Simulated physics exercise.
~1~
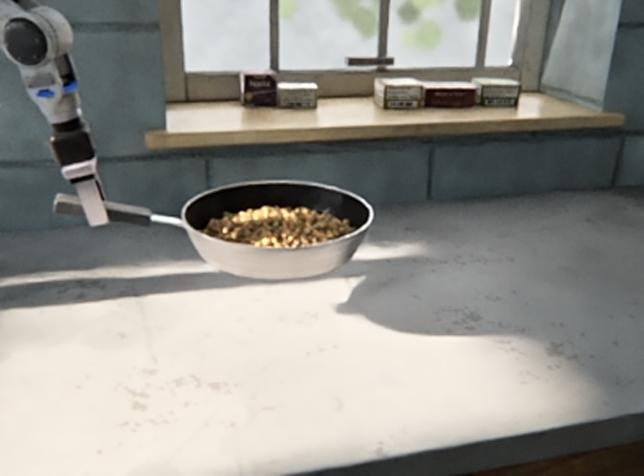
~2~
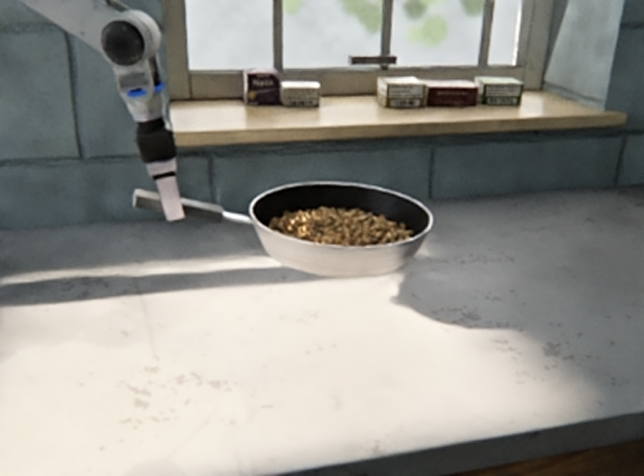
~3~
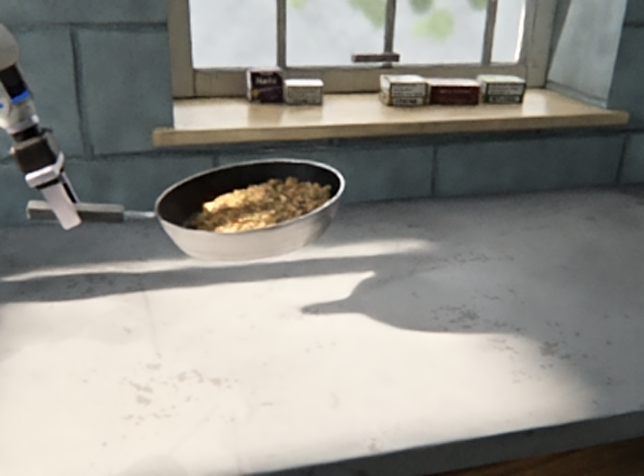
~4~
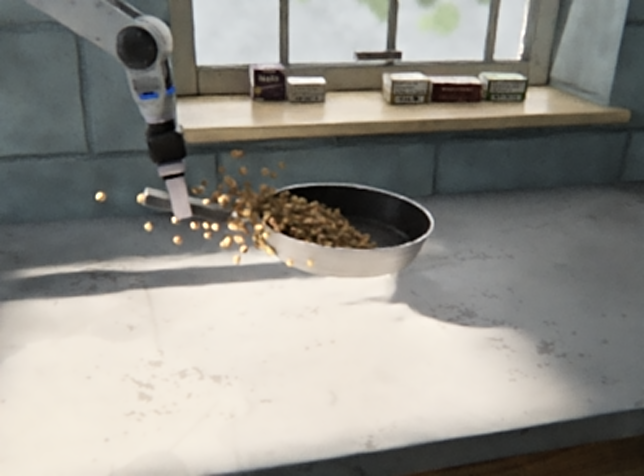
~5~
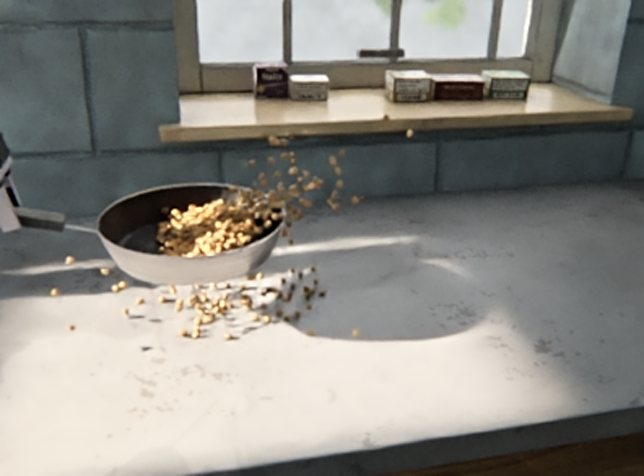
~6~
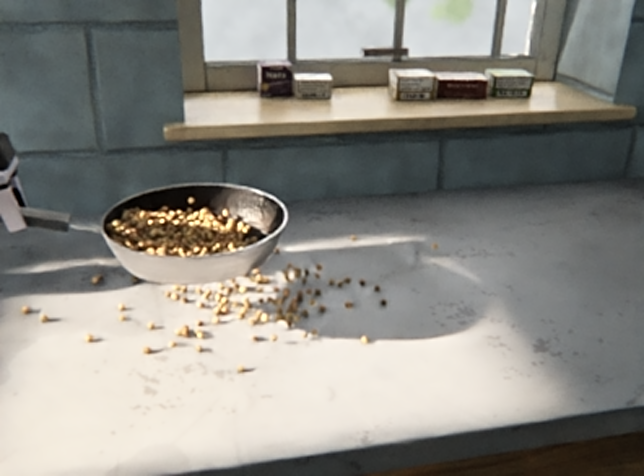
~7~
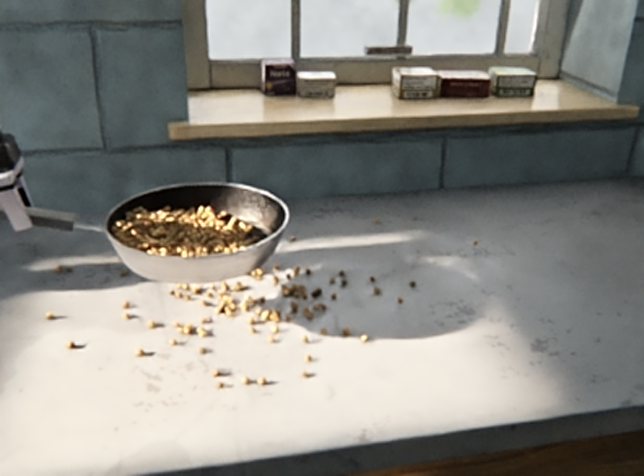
To begin with, a robot arm at the left holds a frying pan heaped with dried chickpeas above a pale counter, by a window whose sill carries small boxes. The arm moves the pan right, then draws it back left, its far rim raised. It pushes the pan right again, and chickpeas fly out over the handle side. As the pan returns left and levels, more spray over the far rim and scatter on the counter. The pan stops, still holding most of the chickpeas, with a minority strewn across the counter.
